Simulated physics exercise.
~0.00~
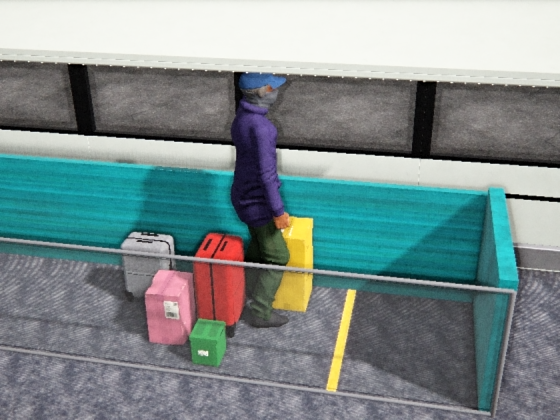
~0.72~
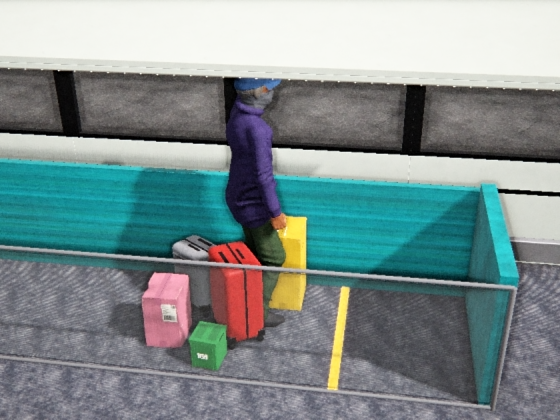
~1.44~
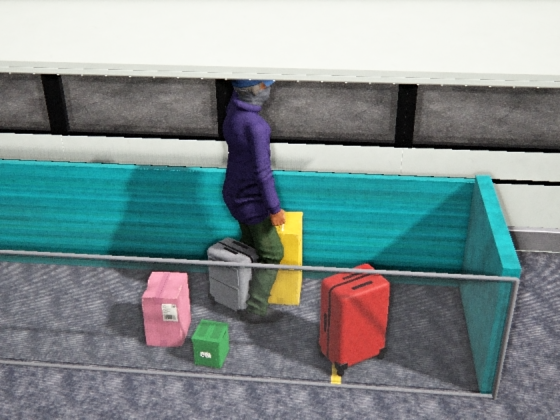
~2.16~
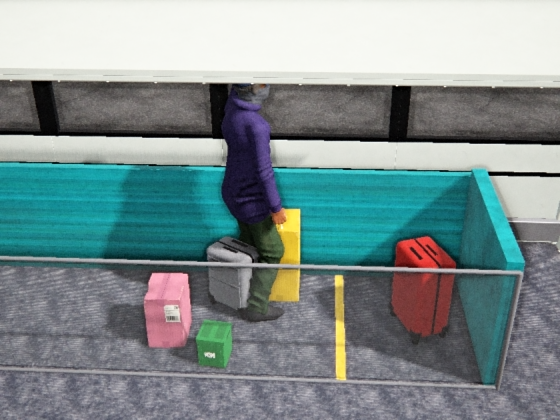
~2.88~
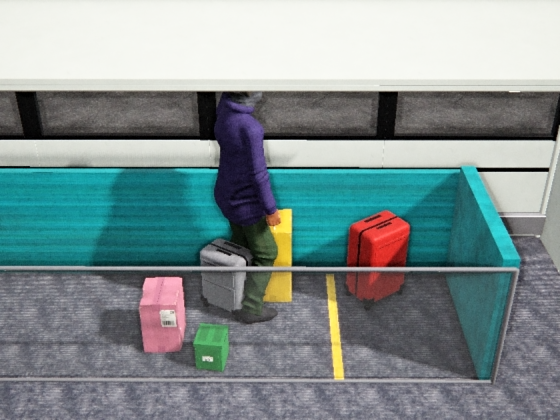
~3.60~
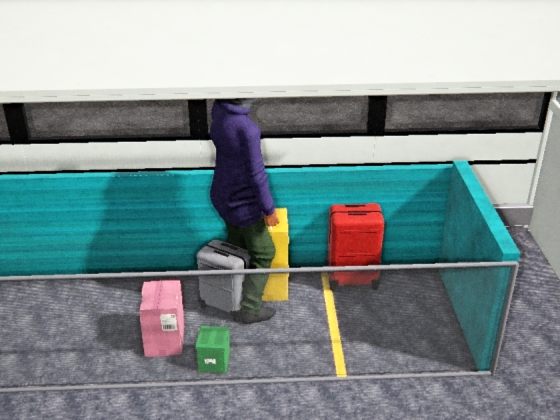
The clip shows a red wheeled case rolling right past a standing traveller and across a yellow line, then drifting back left to rest upright beyond it, while a grey case shifts slightly right and stops short alongside the yellow bag, pink pack and green tub.
